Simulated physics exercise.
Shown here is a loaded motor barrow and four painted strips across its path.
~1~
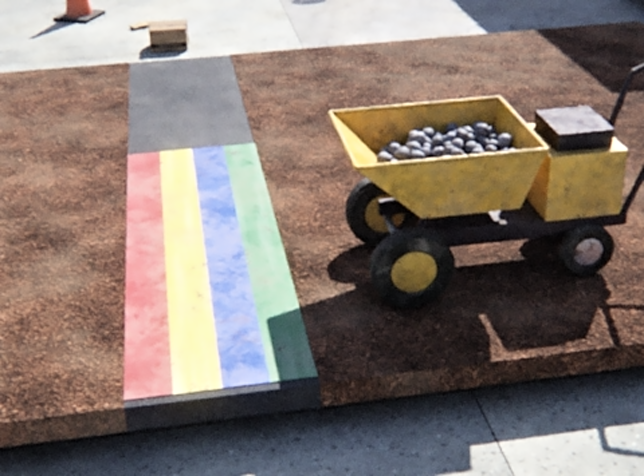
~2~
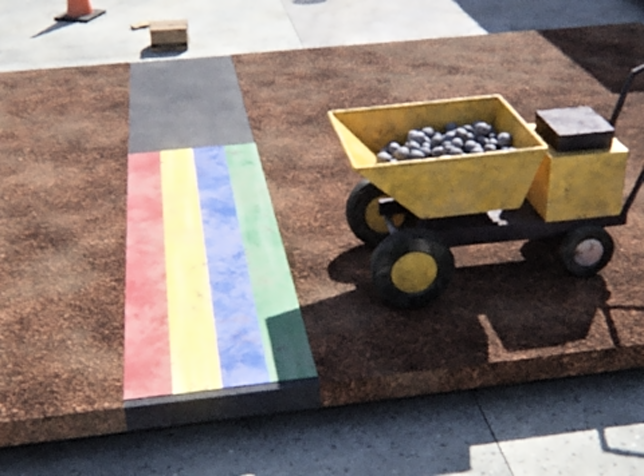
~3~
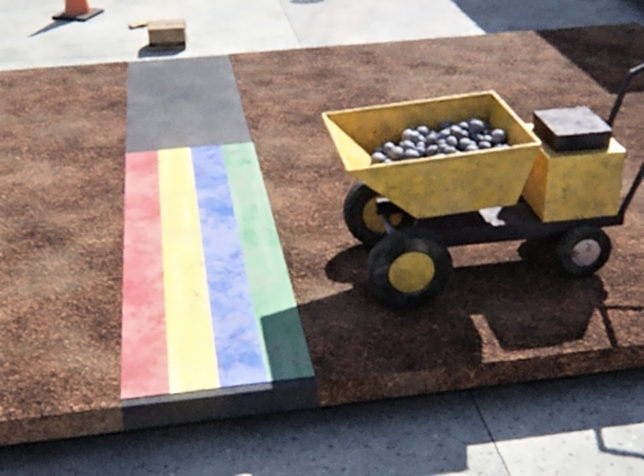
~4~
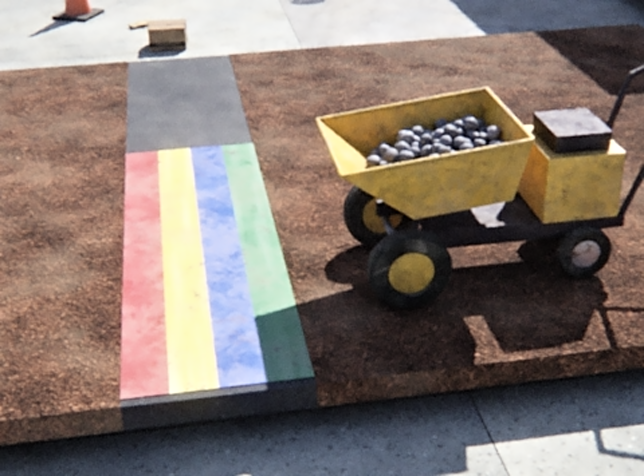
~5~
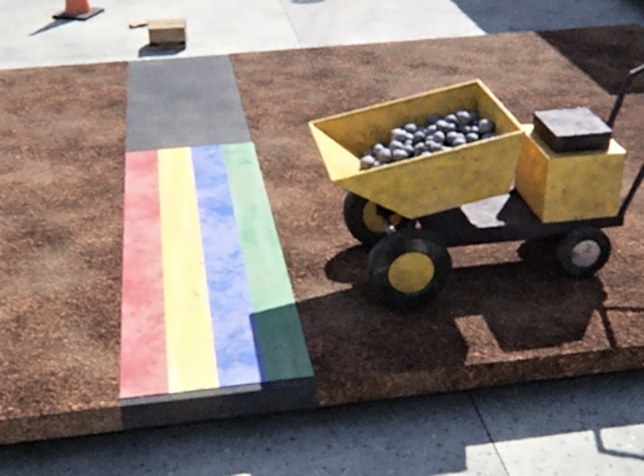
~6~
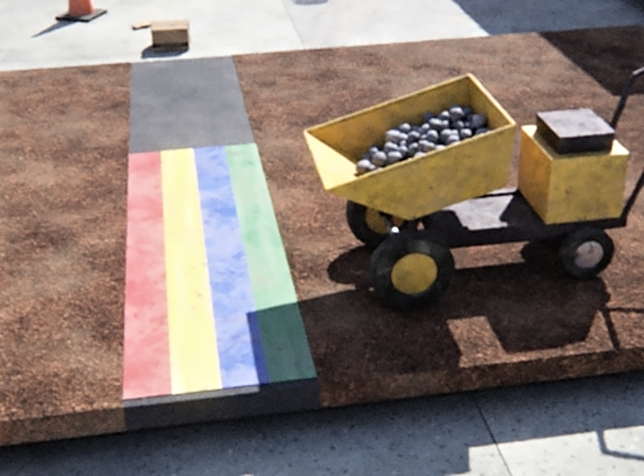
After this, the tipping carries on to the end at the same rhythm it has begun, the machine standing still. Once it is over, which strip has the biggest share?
Biggest share: The blue strip.
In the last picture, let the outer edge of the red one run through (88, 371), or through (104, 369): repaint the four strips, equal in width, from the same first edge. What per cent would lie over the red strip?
I get 0 % for the first one and 0 % for the second.
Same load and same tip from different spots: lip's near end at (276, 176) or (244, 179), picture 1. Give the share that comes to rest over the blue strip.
The first gives 0 %, the second 0 %.
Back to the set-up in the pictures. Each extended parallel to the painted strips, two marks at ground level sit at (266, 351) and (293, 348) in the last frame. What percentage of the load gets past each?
That's 60 in a hundred for the first and 70 in a hundred for the second.
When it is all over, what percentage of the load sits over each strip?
Per cent of the load - green strip: 15, blue strip: 30, yellow strip: 20, red strip: 5.
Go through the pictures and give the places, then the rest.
Lip of the skip near (357, 168), level; top of the load near (447, 148), round cobbles; green strip near (286, 344); blue strip near (241, 350); yellow strip near (195, 355); red strip near (148, 361), in the first frame.
Lip of the skip near (355, 169), level; top of the load near (457, 145), in the second frame.
Lip of the skip near (349, 171), tipped barely; top of the load near (465, 145), in the third frame.
Lip of the skip near (342, 176), tipped a little; top of the load near (460, 143), in the fourth frame.
Lip of the skip near (334, 182), tipped a little; top of the load near (460, 140), in the fifth frame.
Lip of the skip near (327, 191), tipped clearly; top of the load near (467, 137); green strip near (286, 345); blue strip near (240, 350); yellow strip near (194, 355); red strip near (147, 360), in the sixth frame.
Shortly afterwards, skip tipped steeply; the whole lot in the skip.
Next, skip tipped right over; the bulk in the skip; a little over the green strip; a little over the blue strip; only a few over the yellow strip.
Some moments later, skip tipped right over; near a third in the skip; a little over the green strip; near a quarter over the blue strip; near a quarter over the yellow strip; a little over the red strip; only a few off the paint.
In the end, skip tipped right over; near a third in the skip; a little over the green strip; near a quarter over the blue strip; near a quarter over the yellow strip; a little over the red strip; only a few off the paint.
